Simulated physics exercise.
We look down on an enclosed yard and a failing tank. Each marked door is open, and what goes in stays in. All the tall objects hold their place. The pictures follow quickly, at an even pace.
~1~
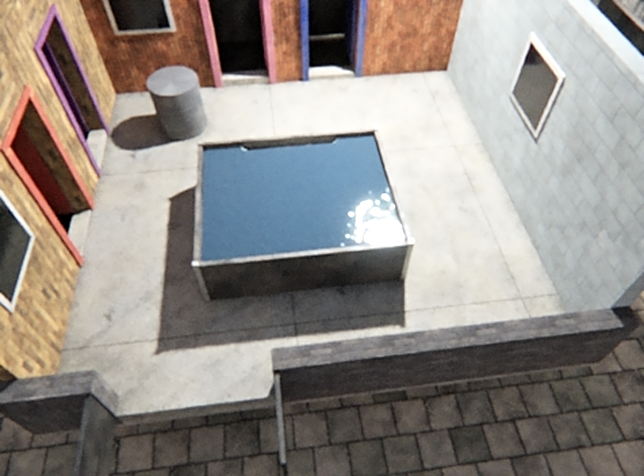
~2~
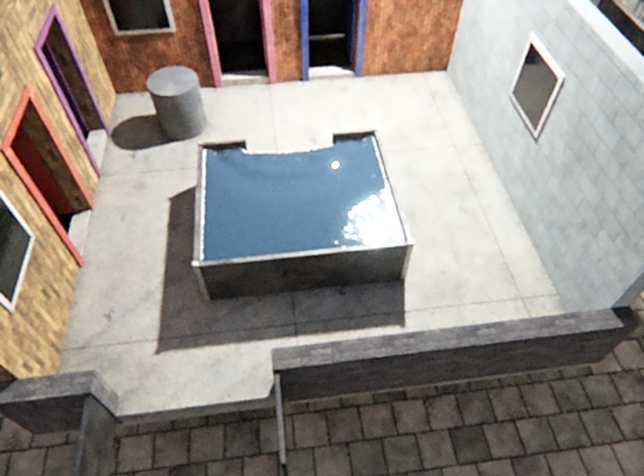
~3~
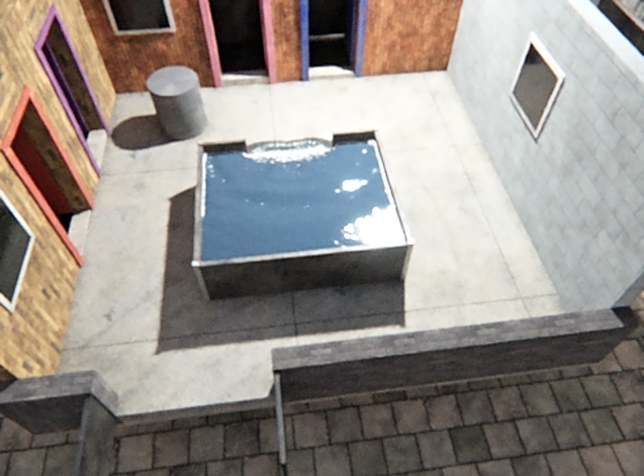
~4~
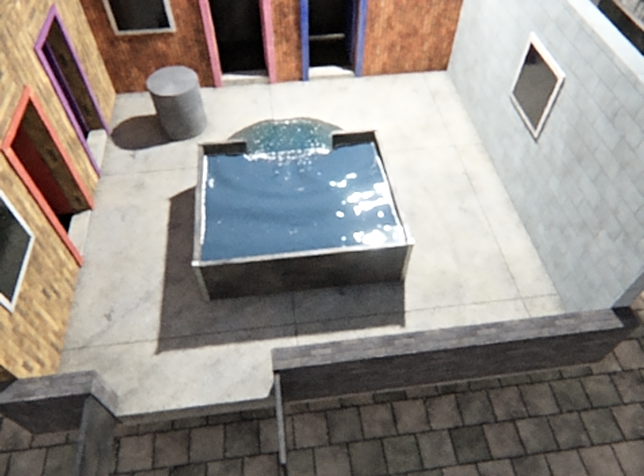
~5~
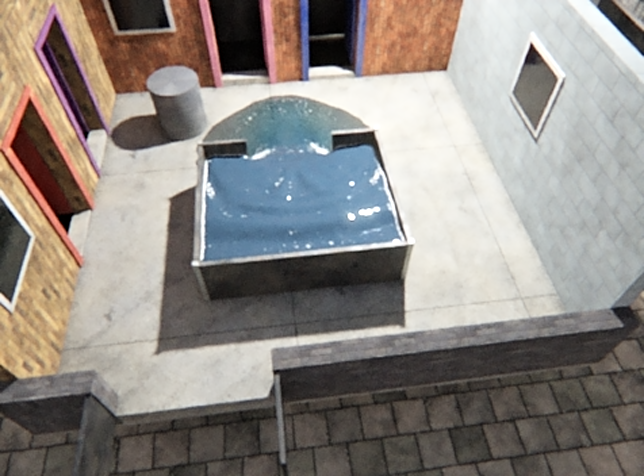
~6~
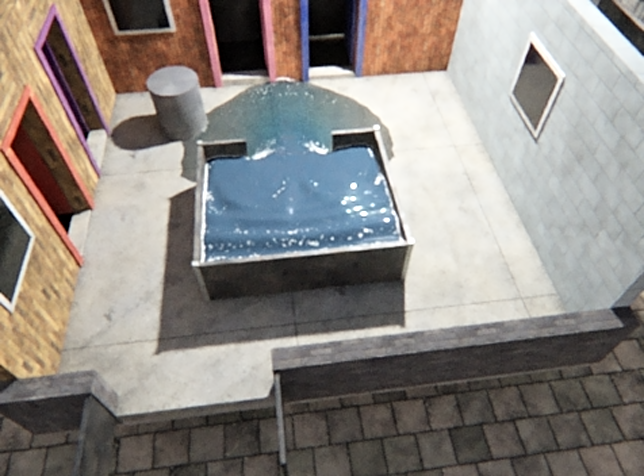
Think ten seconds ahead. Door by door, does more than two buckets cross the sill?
The pink door takes more than that; the red door stays under that; the purple door stays under that; the blue door takes more than that.
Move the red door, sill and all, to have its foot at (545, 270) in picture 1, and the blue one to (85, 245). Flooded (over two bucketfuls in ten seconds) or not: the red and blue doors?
Then: The red one is over; the blue one takes less.
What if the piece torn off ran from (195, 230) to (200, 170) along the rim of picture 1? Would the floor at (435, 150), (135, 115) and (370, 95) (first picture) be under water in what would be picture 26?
In turn: Free of water, under water, no water.
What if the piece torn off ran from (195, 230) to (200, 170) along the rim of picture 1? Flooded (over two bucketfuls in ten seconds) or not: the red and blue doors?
My reading: Red is over; blue keeps below it.
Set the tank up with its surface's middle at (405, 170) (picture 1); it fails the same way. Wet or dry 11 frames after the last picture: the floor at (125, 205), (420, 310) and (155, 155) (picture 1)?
In turn: Dry, not flooded, dry.
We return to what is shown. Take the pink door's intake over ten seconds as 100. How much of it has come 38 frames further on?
About 100 per cent.
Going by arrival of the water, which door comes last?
The door marked red.
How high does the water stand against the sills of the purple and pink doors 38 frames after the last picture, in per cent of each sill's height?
Near 60 and 100 in a hundred.
A moment on, water covers 25 % of the floor; the pink door over two buckets in, the red door not reached, the purple door not reached, the blue door over two buckets in.
Next, water covers 35 % of the floor; the pink door far over two buckets in, the red door not reached, the purple door wet at the sill, nothing in, the blue door far over two buckets in.
Then, water covers 50 % of the floor; the pink door far over two buckets in, the red door wet at the sill, nothing in, the purple door wet at the sill, nothing in, the blue door far over two buckets in.
Later, water covers 90 % of the floor; the pink door far over two buckets in, the red door wet at the sill, nothing in, the purple door wet at the sill, nothing in, the blue door far over two buckets in.
In the end, water covers 100 % of the floor; the pink door far over two buckets in, the red door wet at the sill, nothing in, the purple door wet at the sill, nothing in, the blue door far over two buckets in.
